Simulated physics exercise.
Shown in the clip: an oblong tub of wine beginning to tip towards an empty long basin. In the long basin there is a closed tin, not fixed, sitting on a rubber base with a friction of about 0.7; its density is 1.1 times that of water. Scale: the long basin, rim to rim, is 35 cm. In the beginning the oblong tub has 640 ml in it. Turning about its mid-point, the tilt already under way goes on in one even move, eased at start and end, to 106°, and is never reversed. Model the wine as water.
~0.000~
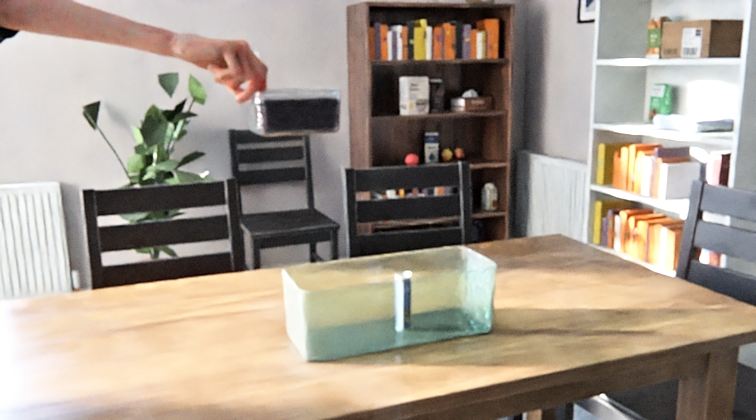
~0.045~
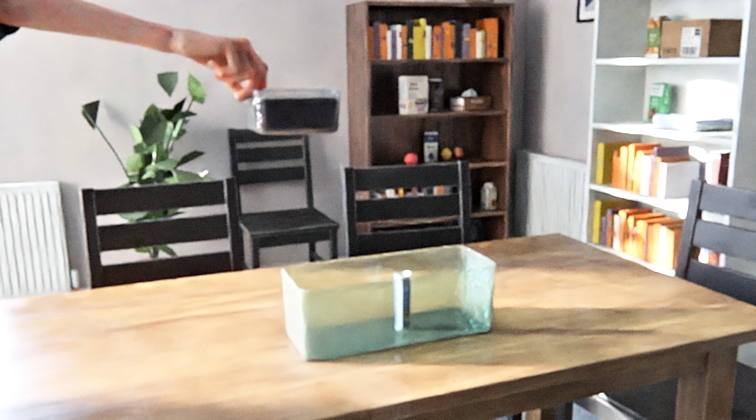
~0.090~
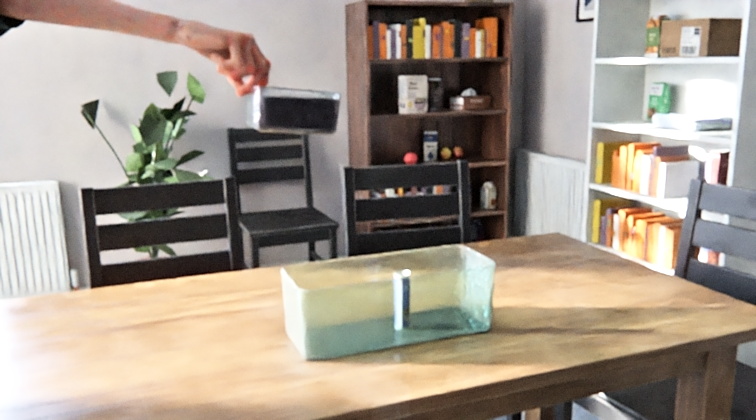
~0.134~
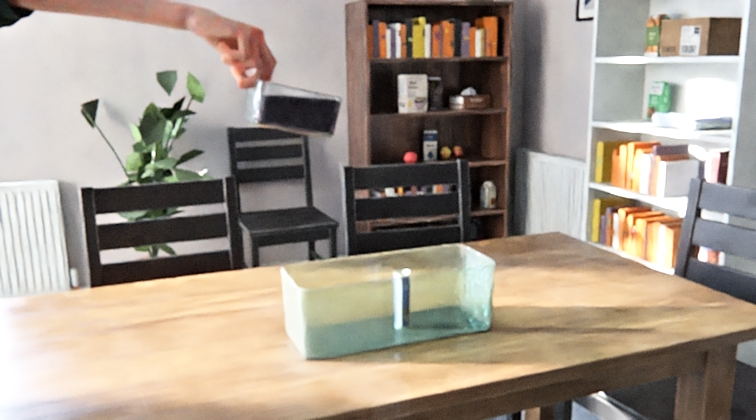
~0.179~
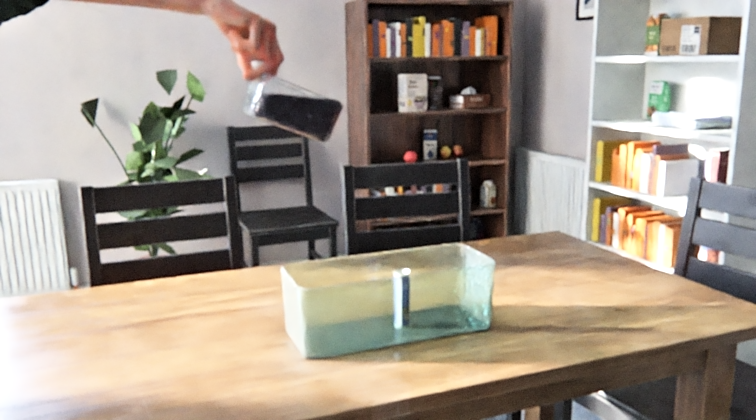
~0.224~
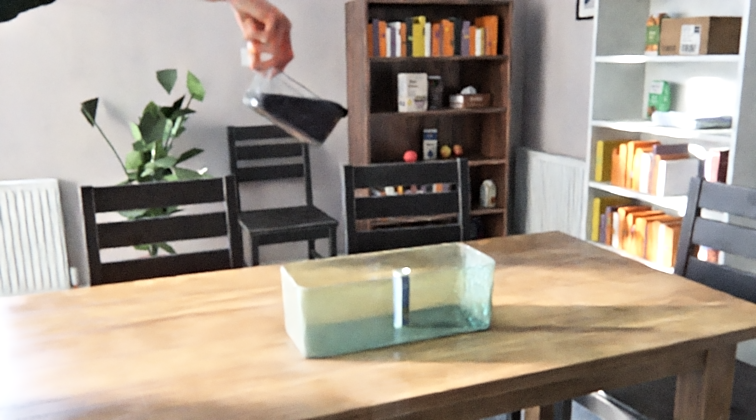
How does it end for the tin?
My guess is it's going to keel over.
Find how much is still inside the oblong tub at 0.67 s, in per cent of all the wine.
About 2 per cent.
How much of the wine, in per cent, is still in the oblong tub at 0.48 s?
Roughly 14 %.
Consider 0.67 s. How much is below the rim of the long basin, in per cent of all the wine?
That comes to about 82 percent.
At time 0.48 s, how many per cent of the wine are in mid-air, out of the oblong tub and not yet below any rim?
Close to 76 in a hundred.
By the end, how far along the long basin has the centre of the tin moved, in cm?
The tin's middle ends up about 9.0 cm along the basin.
By 0.48 s the tilt is 99° and 15 per cent is still to pour; the tin stands where it began.
By 0.67 s the tilt is 106° and 2 per cent is still to pour; the tin leans 4°.
By 0.87 s the tilt is 106° and 0 per cent is still to pour; the tin leans 32°.
By 1.08 s the tilt is 106° and 0 per cent is still to pour; the tin lies on its side.
At rest the tin lies on its side.
